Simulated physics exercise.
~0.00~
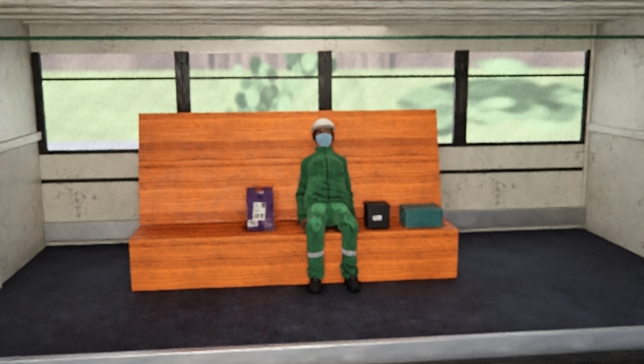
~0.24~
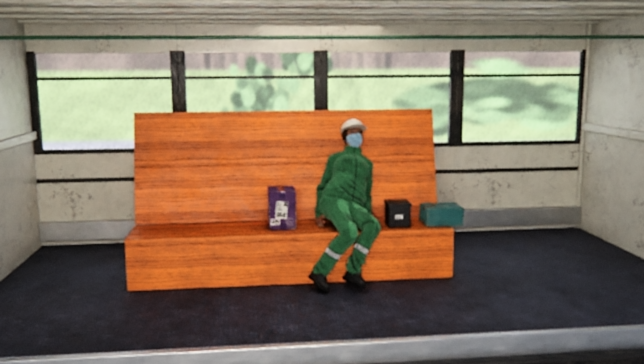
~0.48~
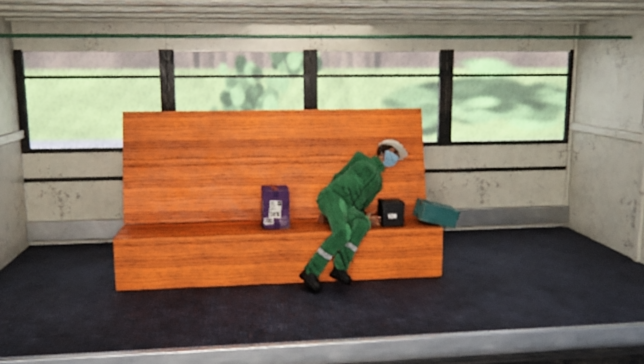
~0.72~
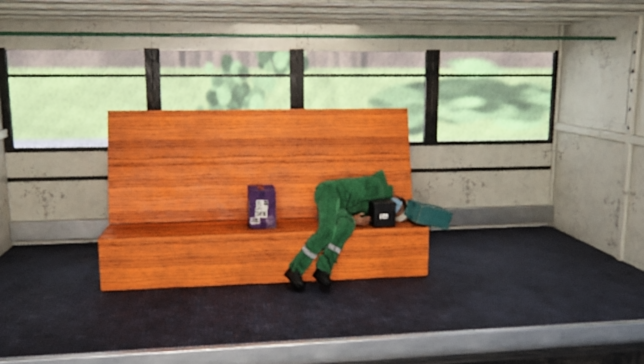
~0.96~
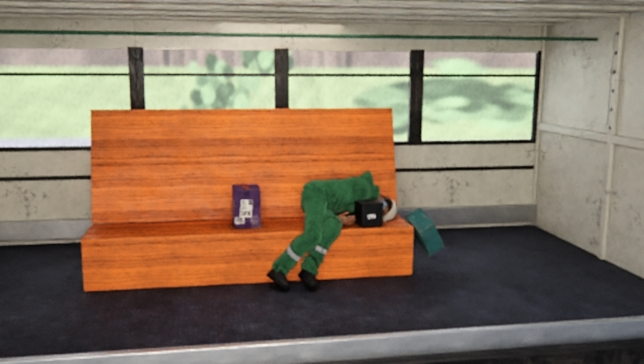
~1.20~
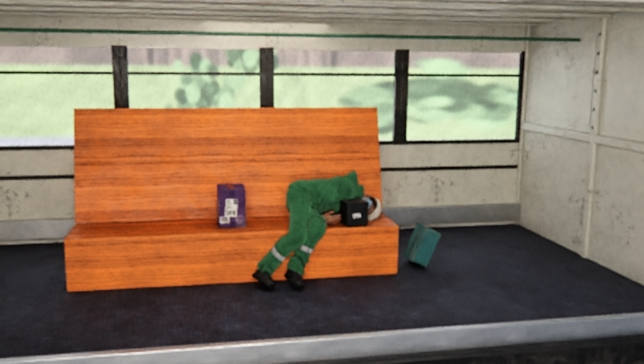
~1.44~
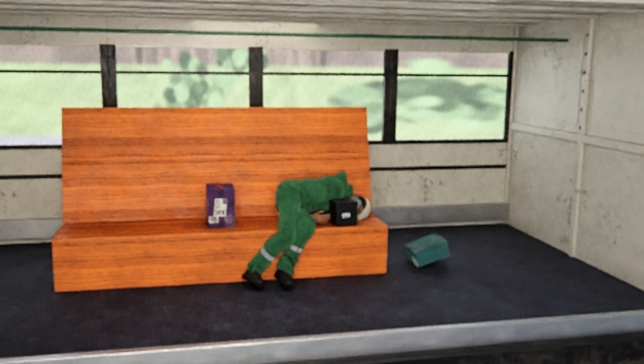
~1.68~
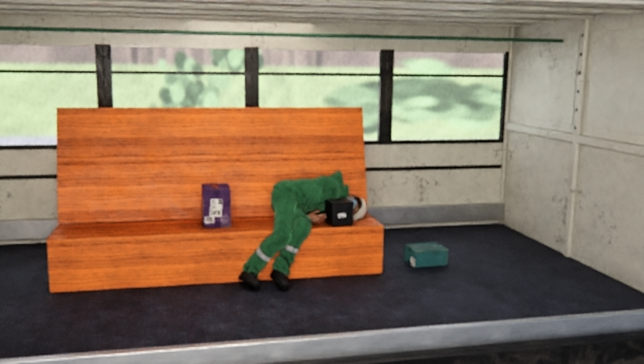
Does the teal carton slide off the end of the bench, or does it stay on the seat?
The teal carton slides off the right end of the bench and ends up on the floor.
A person in green overalls, a white helmet and a face mask sits limply on a long orange wooden bench in a metro car, seen from the front with windows behind. A purple pack stands to the left, with a black tub and a teal carton to the right. The person tips to the right and slumps down along the seat, while the tub and carton shift toward the bench's right end. The carton tips over the end, turns over as it falls and comes to rest on the dark floor as the view pans slightly right. The person stays slumped on the bench beside the black tub, with the purple pack still upright.
